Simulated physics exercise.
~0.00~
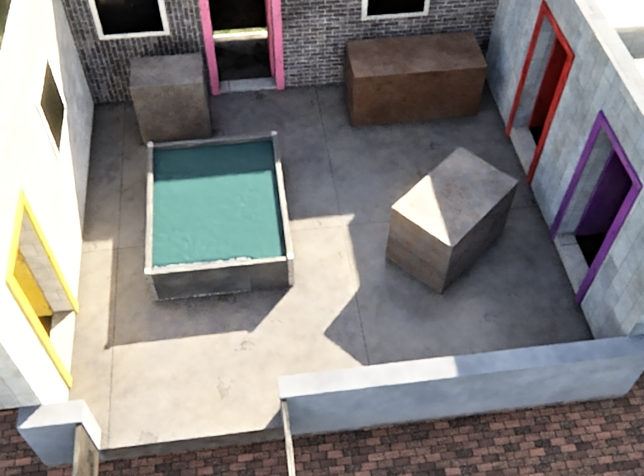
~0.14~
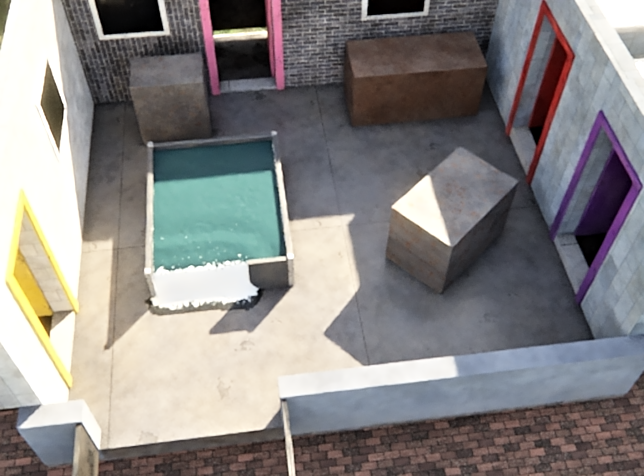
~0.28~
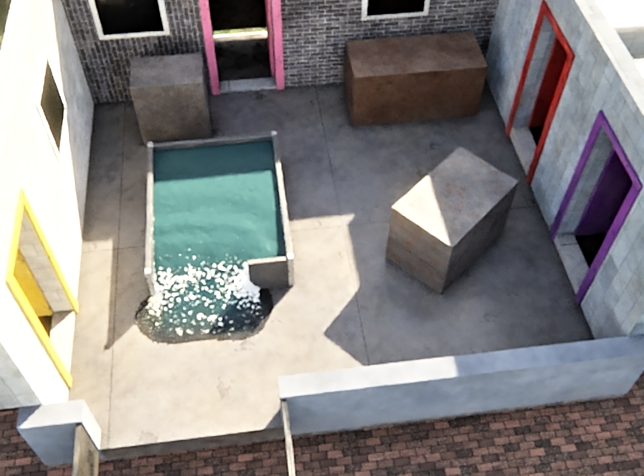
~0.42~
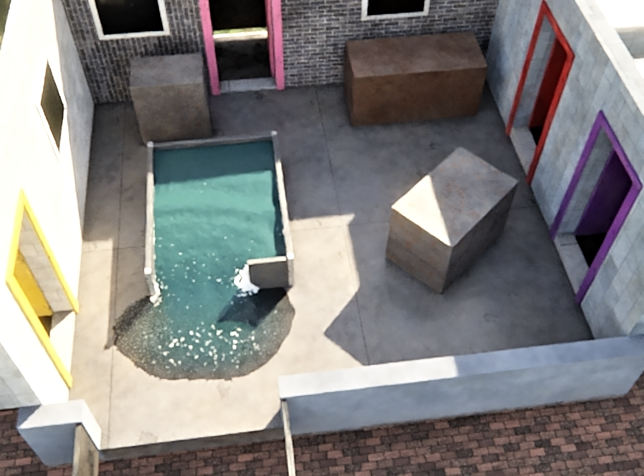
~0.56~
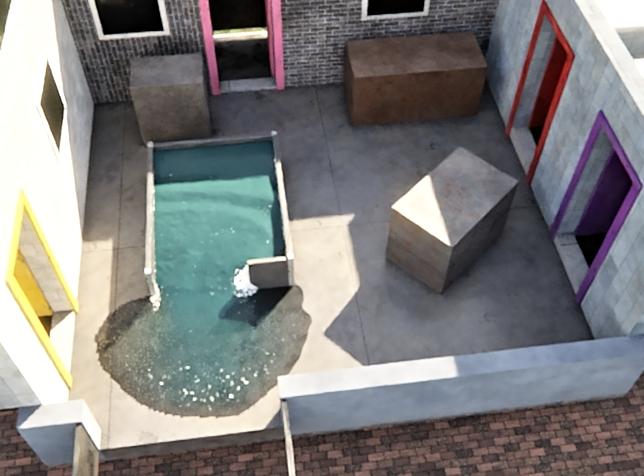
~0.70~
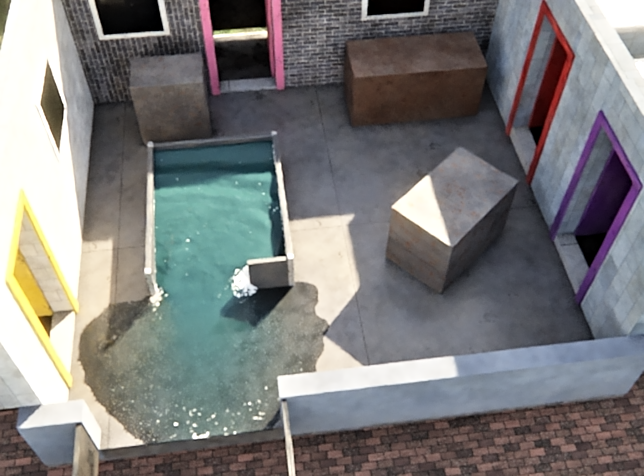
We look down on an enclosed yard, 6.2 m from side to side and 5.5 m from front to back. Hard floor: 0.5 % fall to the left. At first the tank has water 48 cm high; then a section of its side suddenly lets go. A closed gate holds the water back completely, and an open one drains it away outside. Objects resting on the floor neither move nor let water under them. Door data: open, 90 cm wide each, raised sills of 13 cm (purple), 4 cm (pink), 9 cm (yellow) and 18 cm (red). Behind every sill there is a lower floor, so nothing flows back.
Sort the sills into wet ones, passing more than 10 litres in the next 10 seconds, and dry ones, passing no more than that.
Purple door: Dry; pink door: Dry; yellow door: Dry; red door: Dry.
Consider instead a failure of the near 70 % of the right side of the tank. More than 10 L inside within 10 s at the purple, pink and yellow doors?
In that case, purple door: Less than that, pink door: More than that, yellow door: Less than that.
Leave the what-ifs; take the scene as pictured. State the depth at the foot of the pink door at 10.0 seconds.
Roughly 1.0 centimetres.
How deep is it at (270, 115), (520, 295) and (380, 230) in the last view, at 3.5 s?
About 0, 0 and 0 cm respectively.
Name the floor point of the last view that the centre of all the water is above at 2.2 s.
Balance point at about (211, 268).
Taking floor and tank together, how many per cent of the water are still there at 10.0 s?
Some 34 in a hundred.
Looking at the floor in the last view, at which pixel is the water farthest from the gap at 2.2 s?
I'd put it near pixel (478, 382) of the last picture.
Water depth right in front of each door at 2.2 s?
Depths: Purple door 0 cm, pink door 0 cm, yellow door 7 cm, red door 0 cm.
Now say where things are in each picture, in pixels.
The first frame shows still water, 48 cm deep, in the tank at (217, 202).
In the second frame, water pours out at (203, 285) and has run 0.6 m, to (255, 294); typically 5 cm deep outside, 48 cm at the tank's back.
In the third frame, the front is at (258, 322), 0.8 m from the gap at (204, 286); 0.8 m2 of floor is under water; 48 cm left at the back of the tank.
In the fourth frame, water pours out at (203, 285) and has run 1.2 m, to (242, 368); typically 6 cm deep outside, 48 cm at the tank's back.
In the fifth frame, the front is at a hidden place, 1.6 m from the gap at (204, 286); 2.6 m2 of floor is under water; 48 cm left at the back of the tank.
In the sixth frame, water pours out at (204, 286) and has run 2.0 m, to a hidden place; typically 4 cm deep outside, 46 cm at the tank's back.
After 1.4 s water covers 15 % of the floor and is deepest (24 cm) near (194, 309); purple door not reached, pink door not reached, yellow door 5 cm at the sill, 0 L in, red door not reached.
After 2.2 s water covers 20 % of the floor and is deepest (22 cm) near (100, 413); purple door not reached, pink door not reached, yellow door 7 cm at the sill, 1 L in, red door not reached.
After 3.5 s water covers 30 % of the floor and is deepest (14 cm) near (100, 413); purple door not reached, pink door not reached, yellow door 8 cm at the sill, 4 L in, red door not reached.
After 6.0 s water covers 45 % of the floor and is deepest (9 cm) near (66, 432); purple door 3 cm at the sill, 0 L in, pink door not reached, yellow door 5 cm at the sill, 5 L in, red door not reached.
After 10.0 s water covers 45 % of the floor and is deepest (4 cm) near (66, 432); purple door 2 cm at the sill, 0 L in, pink door not reached, yellow door 3 cm at the sill, 5 L in, red door not reached.
